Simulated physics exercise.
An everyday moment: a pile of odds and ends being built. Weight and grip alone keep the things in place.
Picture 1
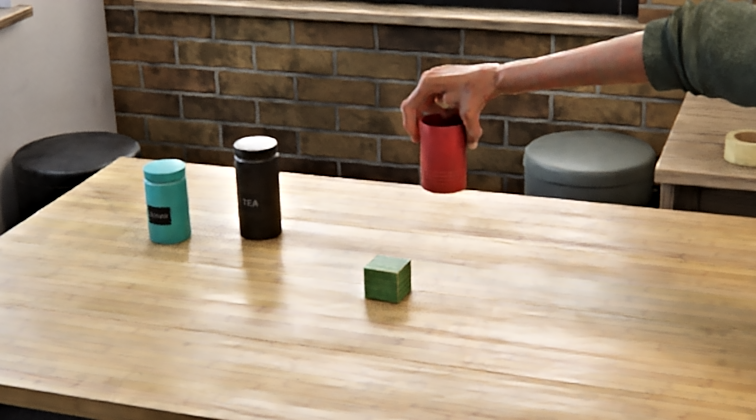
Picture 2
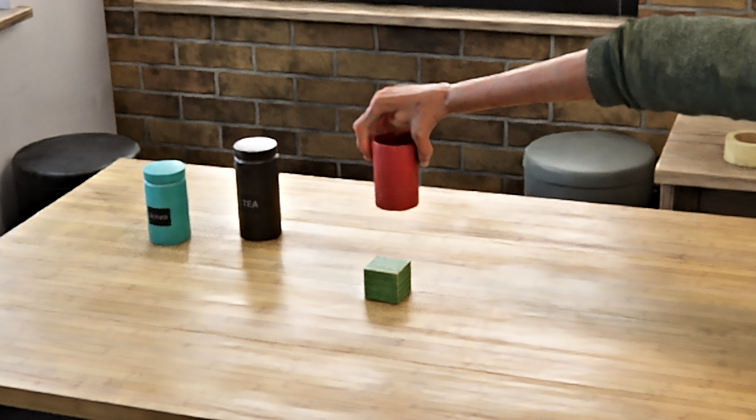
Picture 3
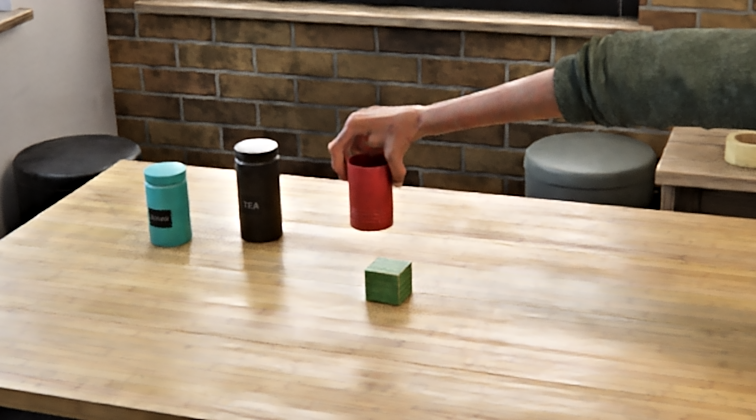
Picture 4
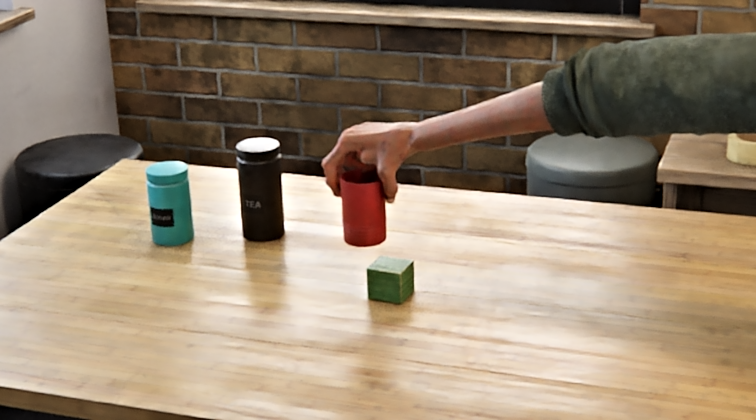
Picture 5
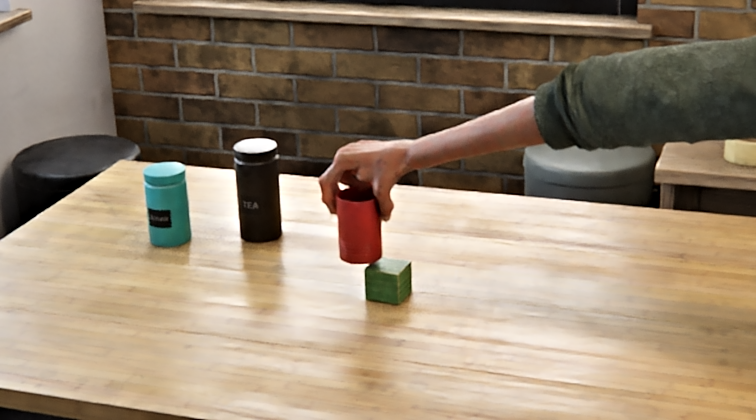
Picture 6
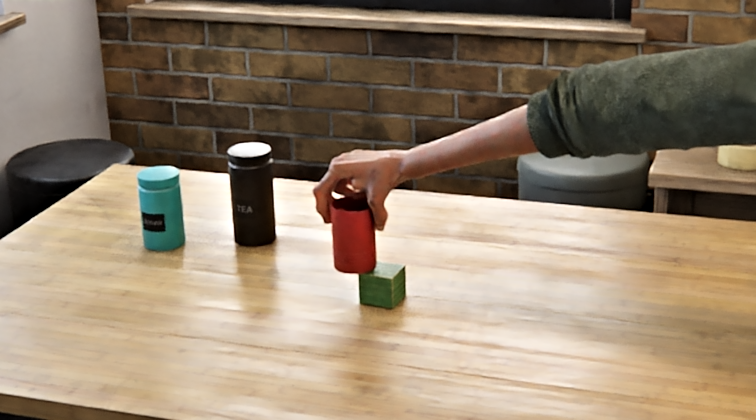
On a wooden table, a hand lowers a red cup down beside a green block.
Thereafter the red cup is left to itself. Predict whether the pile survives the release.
It falls down.
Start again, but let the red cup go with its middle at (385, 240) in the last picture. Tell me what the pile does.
Then it holds.
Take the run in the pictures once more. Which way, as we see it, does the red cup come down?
Observed: The object is displaced in the leftward direction.
Then, 0.30 s later than the last frame, red cup now fallen.
Then, 0.40 s later than the last frame, things are still on the move.
Then, 2.00 s later than the last frame, nothing new.
When it is over, fallen, red cup; the other 3 as before. End places, in pixels of the last picture, red cup near (307, 269). The pile comes apart.
